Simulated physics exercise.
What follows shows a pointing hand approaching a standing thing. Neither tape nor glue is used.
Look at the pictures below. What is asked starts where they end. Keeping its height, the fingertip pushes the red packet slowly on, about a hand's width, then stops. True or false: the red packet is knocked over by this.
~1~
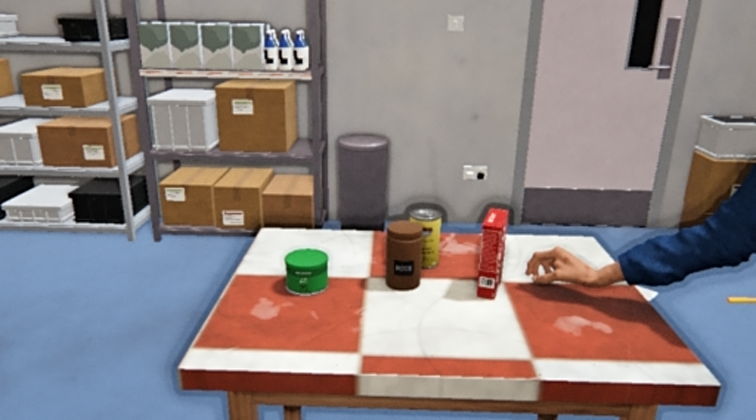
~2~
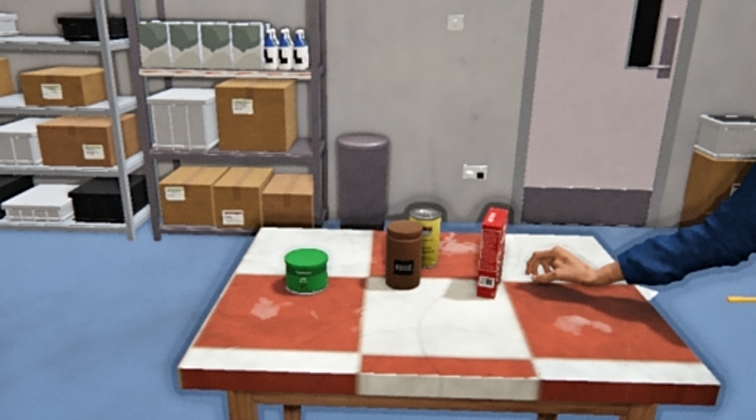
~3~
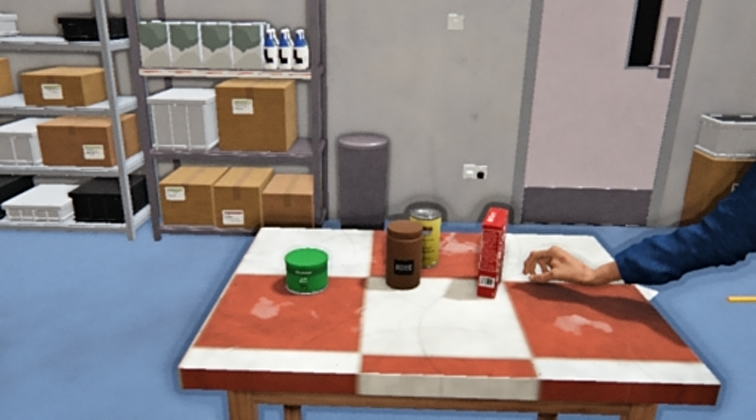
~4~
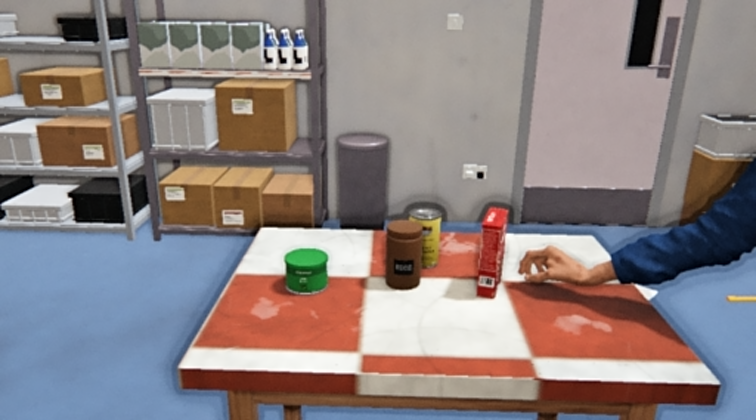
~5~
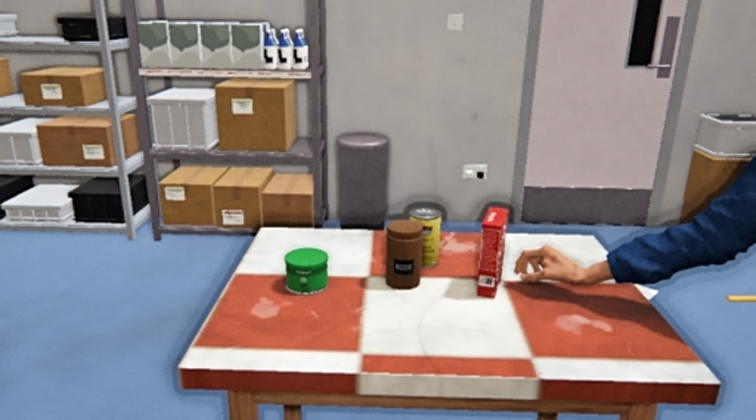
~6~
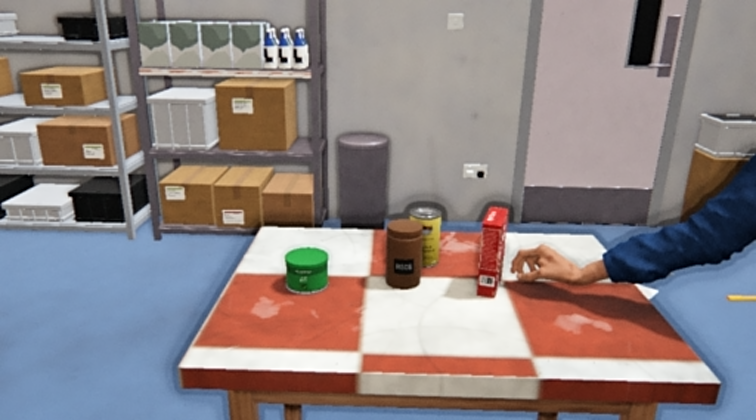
False.
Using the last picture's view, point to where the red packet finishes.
It finishes at around (445, 247).
Then, 0.50 s later than the last frame, red packet moved a little near (479, 250).
Then, 0.90 s later than the last frame, red packet moved about its own width near (459, 248).
When it is over, moved from the start, red packet. End places, in pixels of the last picture, red packet near (445, 247).
